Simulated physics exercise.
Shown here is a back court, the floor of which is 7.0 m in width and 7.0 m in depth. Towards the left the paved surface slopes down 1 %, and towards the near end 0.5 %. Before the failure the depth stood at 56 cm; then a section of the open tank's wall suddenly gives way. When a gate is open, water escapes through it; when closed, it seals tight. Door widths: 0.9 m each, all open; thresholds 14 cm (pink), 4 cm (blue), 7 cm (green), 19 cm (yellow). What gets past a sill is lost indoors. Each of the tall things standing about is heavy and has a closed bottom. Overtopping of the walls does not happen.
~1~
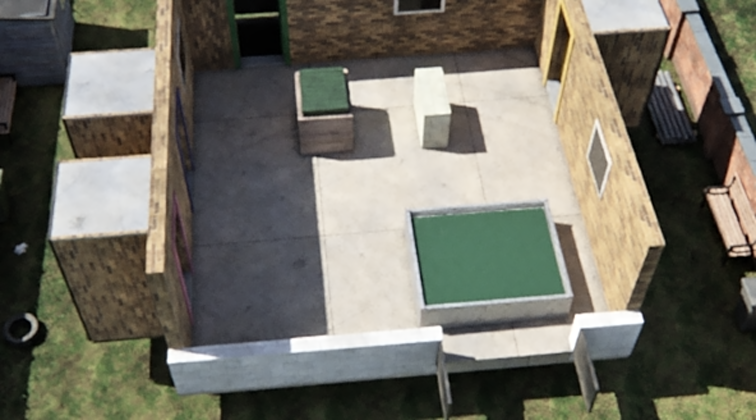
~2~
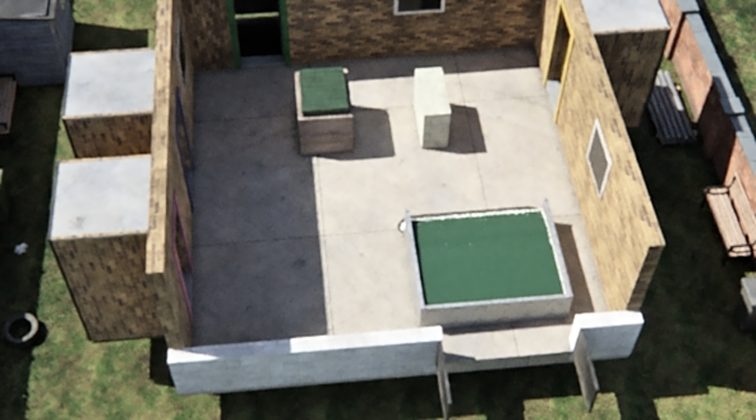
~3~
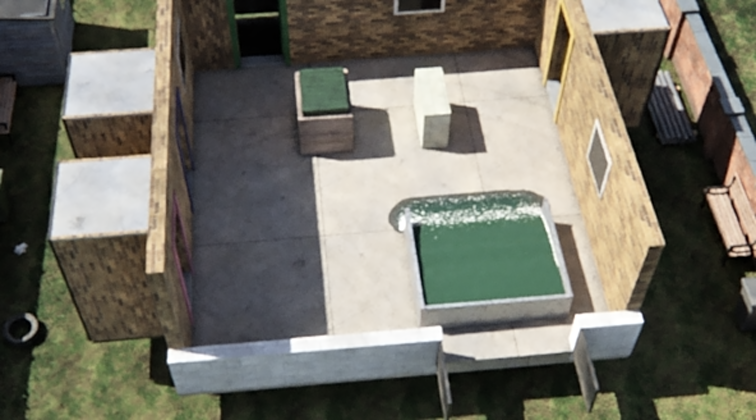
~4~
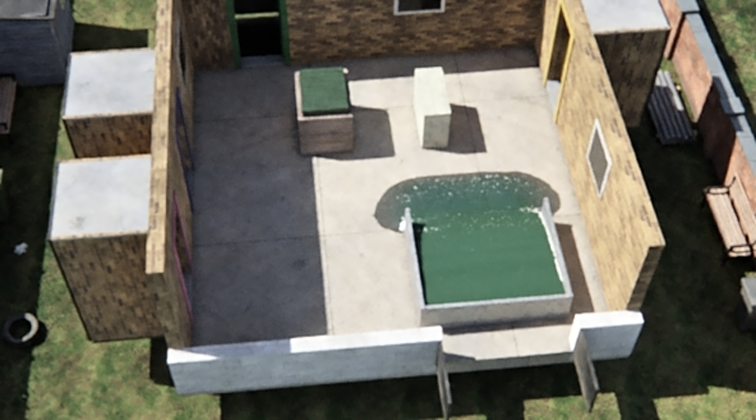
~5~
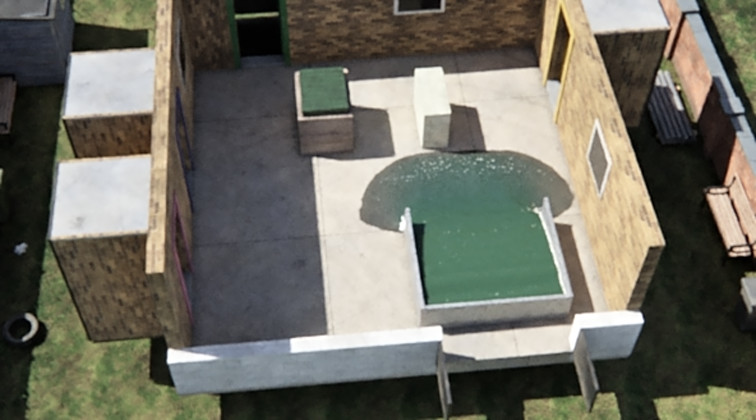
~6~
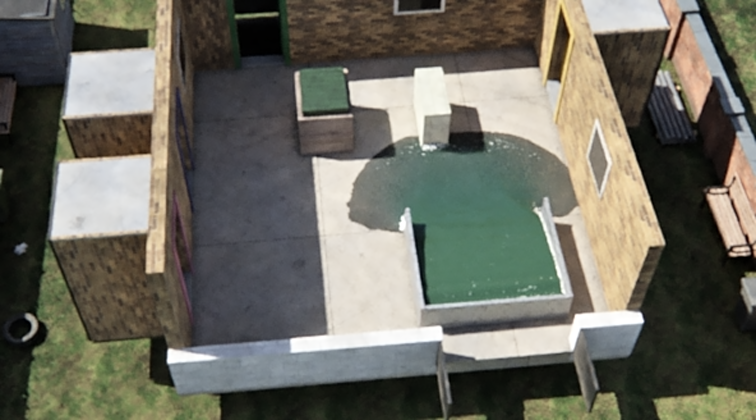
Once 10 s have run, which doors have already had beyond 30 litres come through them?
After 10 s: The pink door has not yet; the blue door already has; the green door has not yet; the yellow door has not yet.
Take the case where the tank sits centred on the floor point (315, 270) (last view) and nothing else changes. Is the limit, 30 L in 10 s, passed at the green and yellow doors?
Green gets more than that, yellow gets no more than that.
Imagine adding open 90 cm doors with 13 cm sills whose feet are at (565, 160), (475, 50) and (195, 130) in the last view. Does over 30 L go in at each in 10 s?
Result in order - not enough, more than that, not enough.
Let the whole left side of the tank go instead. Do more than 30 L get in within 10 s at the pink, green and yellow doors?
Then: Pink beyond it, green beyond it, yellow short of it.
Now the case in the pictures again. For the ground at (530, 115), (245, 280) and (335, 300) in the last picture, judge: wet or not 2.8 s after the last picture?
First spot submerged, second not yet wet, third not yet wet.
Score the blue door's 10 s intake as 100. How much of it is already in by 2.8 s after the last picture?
Estimate: Around 0 per cent.
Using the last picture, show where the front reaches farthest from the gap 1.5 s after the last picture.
About pixel (301, 67).
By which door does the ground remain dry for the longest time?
Pink.
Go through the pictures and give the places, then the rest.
The open tank at (486, 254) is whole and still, 56 cm deep, in the first picture.
The front is at (404, 224), 1.3 m from the gap on the open tank's far side; 0.6 m2 of floor is under water; 56 cm left at the back of the open tank, in the second picture.
The front is at (393, 219), 1.5 m from the gap on the open tank's far side; 1.7 m2 of floor is under water; 56 cm left at the back of the open tank, in the third picture.
Water pours out on the open tank's far side and has run 1.7 m, to (384, 202); typically 9 cm deep outside, 56 cm at the open tank's back, in the fourth picture.
Water pours out on the open tank's far side and has run 2.1 m, to (380, 177); typically 7 cm deep outside, 54 cm at the open tank's back, in the fifth picture.
Water pours out on the open tank's far side and has run 2.4 m, to (407, 141); typically 7 cm deep outside, 48 cm at the open tank's back, in the sixth picture.
Then, 0.7 s after the last picture water covers 35 % of the floor and is deepest (36 cm) near (440, 150); pink door not reached, blue door not reached, green door not reached, yellow door 3 cm at the sill, 0 L in.
Then, 1.5 s after the last picture water covers 45 % of the floor and is deepest (30 cm) near (440, 150); pink door not reached, blue door not reached, green door not reached, yellow door 10 cm at the sill, 0 L in.
Then, 2.8 s after the last picture water covers 55 % of the floor and is deepest (29 cm) near (519, 89); pink door not reached, blue door 7 cm at the sill, 1 L in, green door 5 cm at the sill, 0 L in, yellow door 18 cm at the sill, 0 L in.
Then, 5.3 s after the last picture water covers 70 % of the floor and is deepest (17 cm) near (194, 81); pink door 3 cm at the sill, 0 L in, blue door 9 cm at the sill, 37 L in, green door 7 cm at the sill, 0 L in, yellow door 9 cm at the sill, 4 L in.
Then, 9.3 s after the last picture water covers 95 % of the floor and is deepest (16 cm) near (192, 353); pink door 7 cm at the sill, 0 L in, blue door 5 cm at the sill, 78 L in, green door 8 cm at the sill, 5 L in, yellow door 3 cm at the sill, 4 L in.
